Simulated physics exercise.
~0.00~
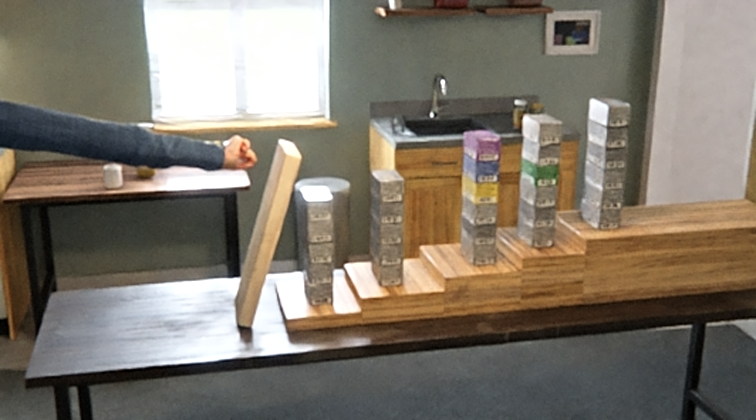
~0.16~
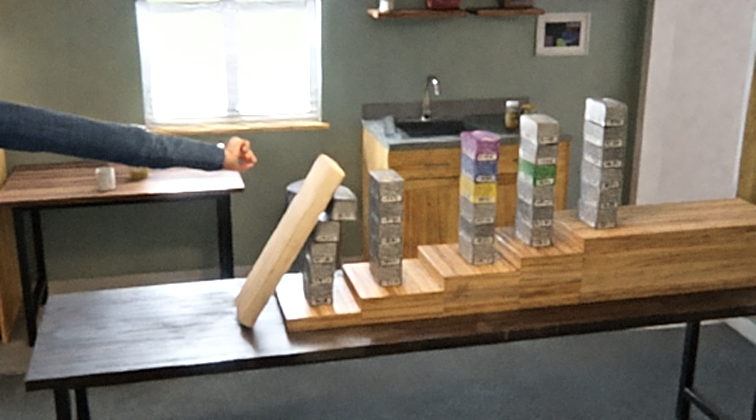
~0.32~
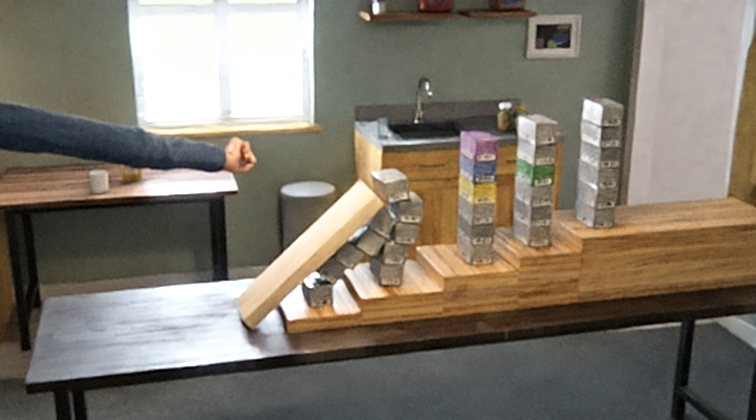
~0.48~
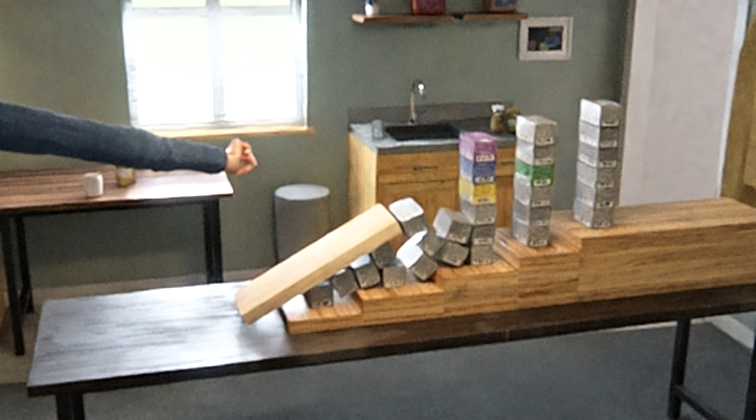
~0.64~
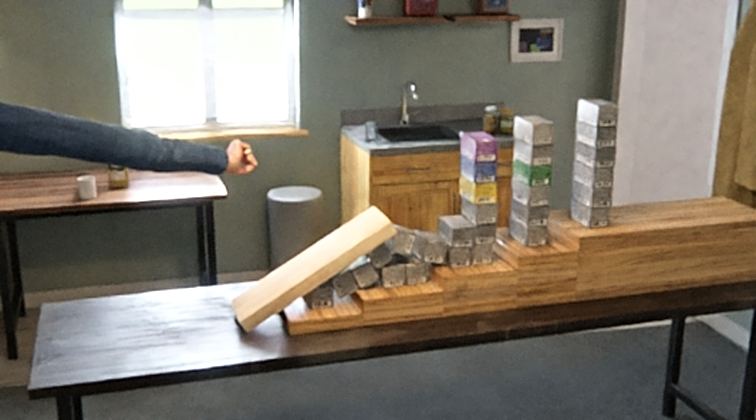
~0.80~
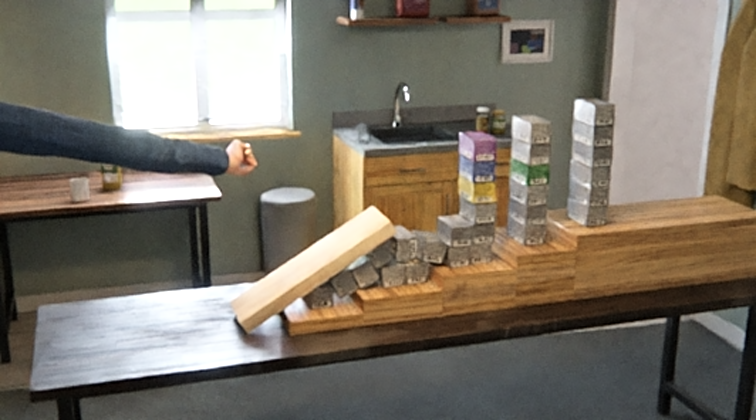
A wooden board tips right, toppling the two nearest packet stacks while three stay standing.
